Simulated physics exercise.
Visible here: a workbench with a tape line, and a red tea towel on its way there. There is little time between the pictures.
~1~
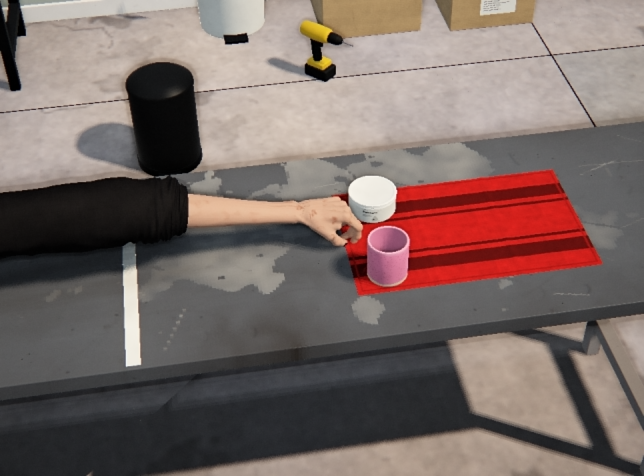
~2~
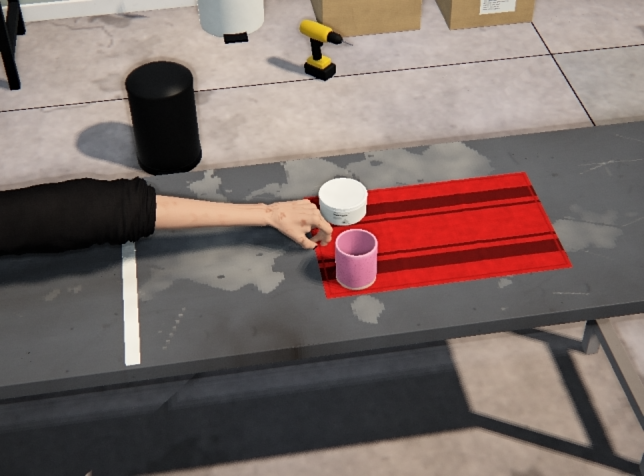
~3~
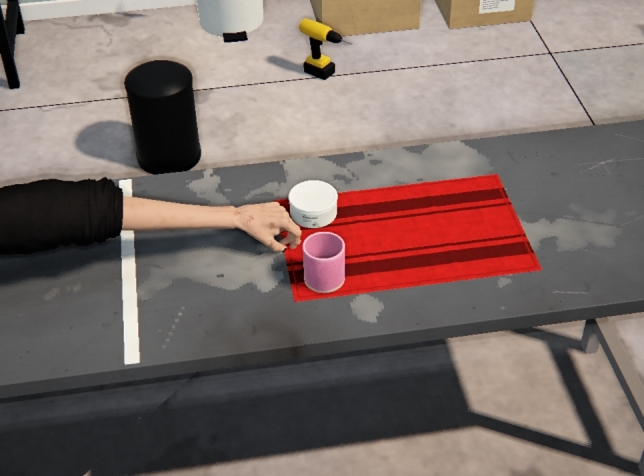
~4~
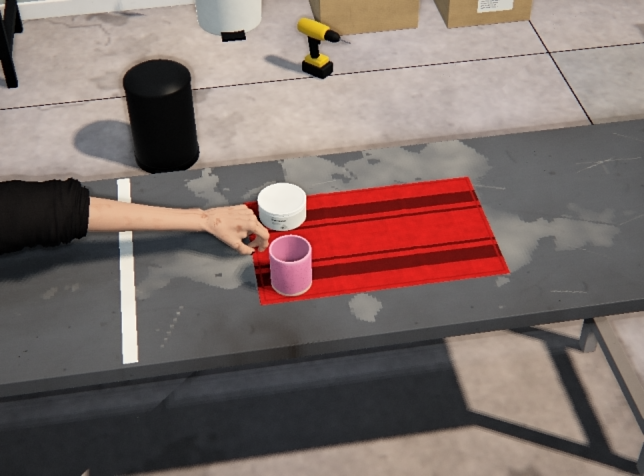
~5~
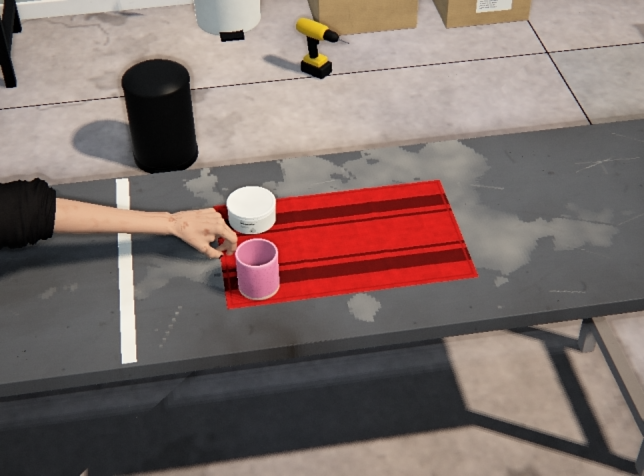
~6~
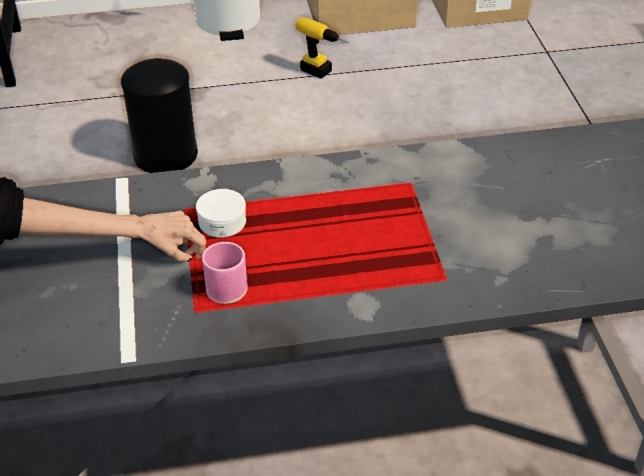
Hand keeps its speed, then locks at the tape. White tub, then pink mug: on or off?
White tub: Off; pink mug: Off.
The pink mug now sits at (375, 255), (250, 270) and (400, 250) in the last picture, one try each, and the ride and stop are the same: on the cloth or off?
Place 1: It is left in place. Place 2: It ends up off. Place 3: It is left in place.
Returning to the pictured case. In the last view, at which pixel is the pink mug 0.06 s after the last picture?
At that moment it is at (186, 278).
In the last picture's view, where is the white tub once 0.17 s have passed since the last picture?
At about (124, 225).
Then, 0.06 s later than the last view, hem short of the tape; white tub on the cloth near (186, 218); pink mug on the cloth near (186, 278).
Then, 0.17 s later than the last view, hem at the tape; white tub ahead of the hem near (124, 225); pink mug ahead of the hem near (119, 287).
Finally, hem at the tape; white tub ahead of the hem near (41, 236); pink mug ahead of the hem near (29, 299). The white tub shoots off the front and the pink mug slides clear of the cloth.
